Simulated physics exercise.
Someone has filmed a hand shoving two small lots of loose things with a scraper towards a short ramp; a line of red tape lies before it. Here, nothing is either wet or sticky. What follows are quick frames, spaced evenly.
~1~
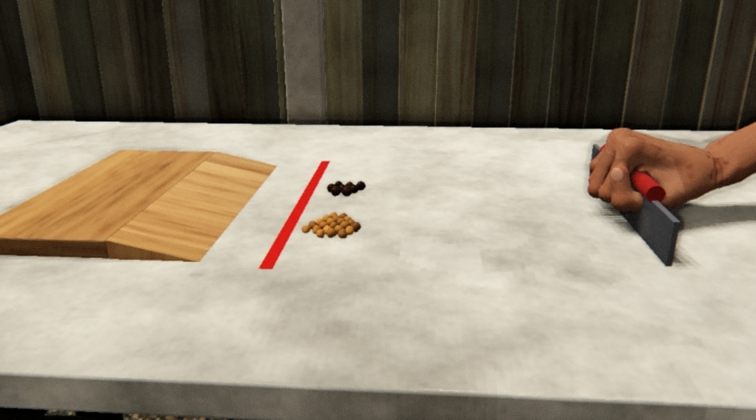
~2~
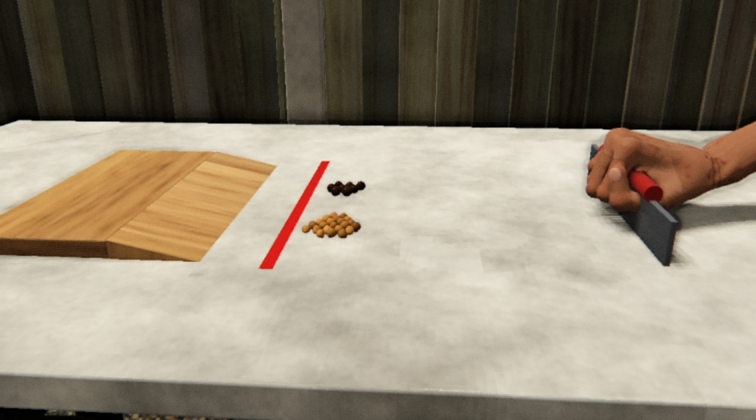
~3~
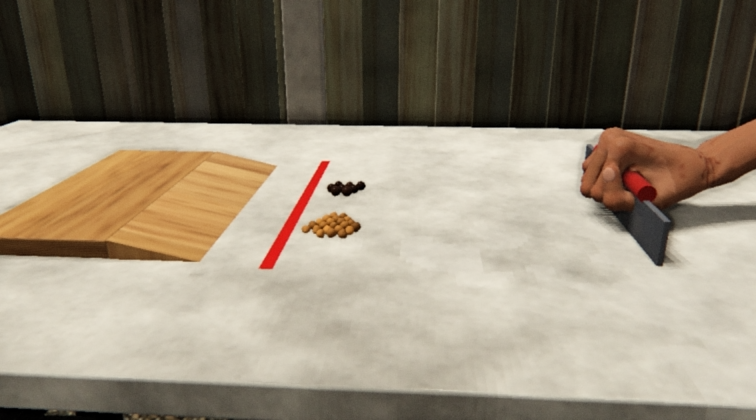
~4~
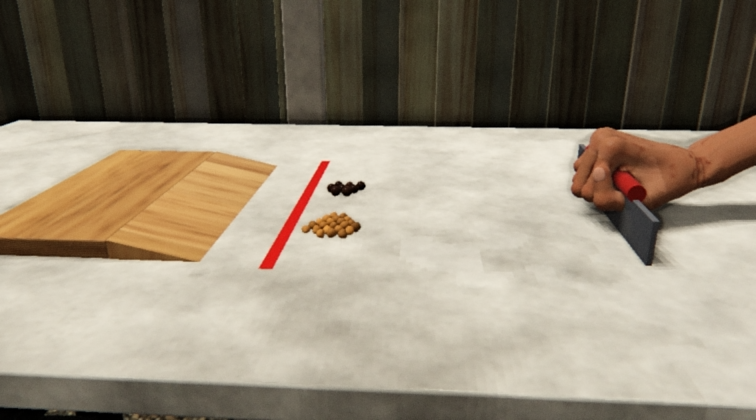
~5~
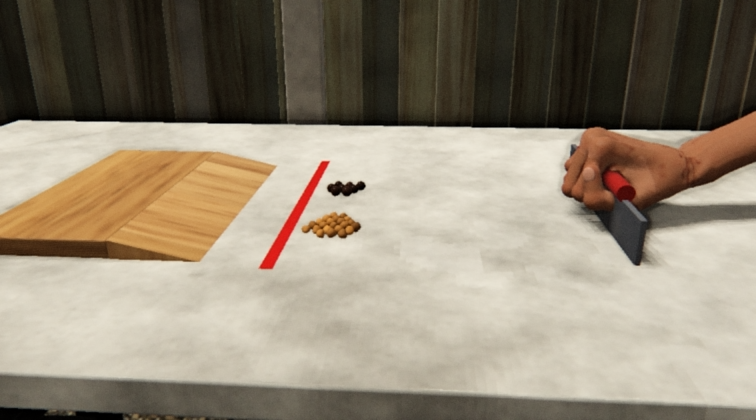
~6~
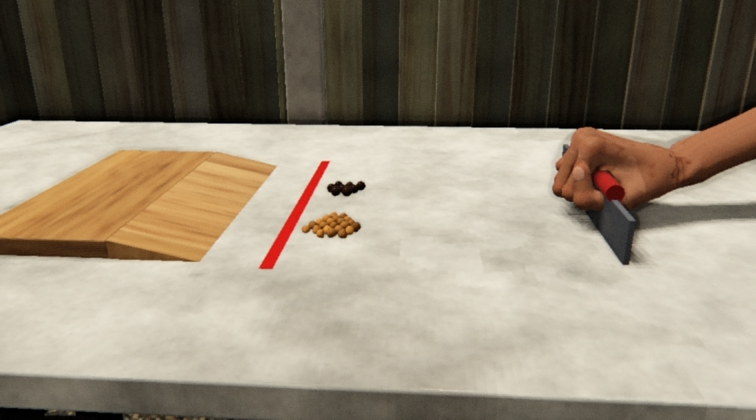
A hand slides a dark scraper slightly left across a pale surface toward two small piles.
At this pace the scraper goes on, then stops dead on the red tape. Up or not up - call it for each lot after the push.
Near batch: Not up; far batch: Not up.
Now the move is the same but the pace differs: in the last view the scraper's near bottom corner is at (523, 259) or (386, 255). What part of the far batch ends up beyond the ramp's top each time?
Lab note: Share near 0 per cent at the first pace and 100 per cent at the second.
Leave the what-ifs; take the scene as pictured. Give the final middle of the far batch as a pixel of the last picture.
Probably somewhere close to (273, 186).
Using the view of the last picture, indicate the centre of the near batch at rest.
It ends up centred around (263, 225) in the final picture.
Then, 0.99 s on from there, scraper still moving, near (437, 171); near batch the whole lot short of the ramp; far batch the whole lot short of the ramp.
Then, 1.99 s on from there, scraper stopped at the red tape; near batch the whole lot short of the ramp; far batch the whole lot short of the ramp.
In the end, scraper stopped at the red tape; near batch none at all past the top, the whole lot short of the ramp; far batch none at all past the top, the whole lot short of the ramp.
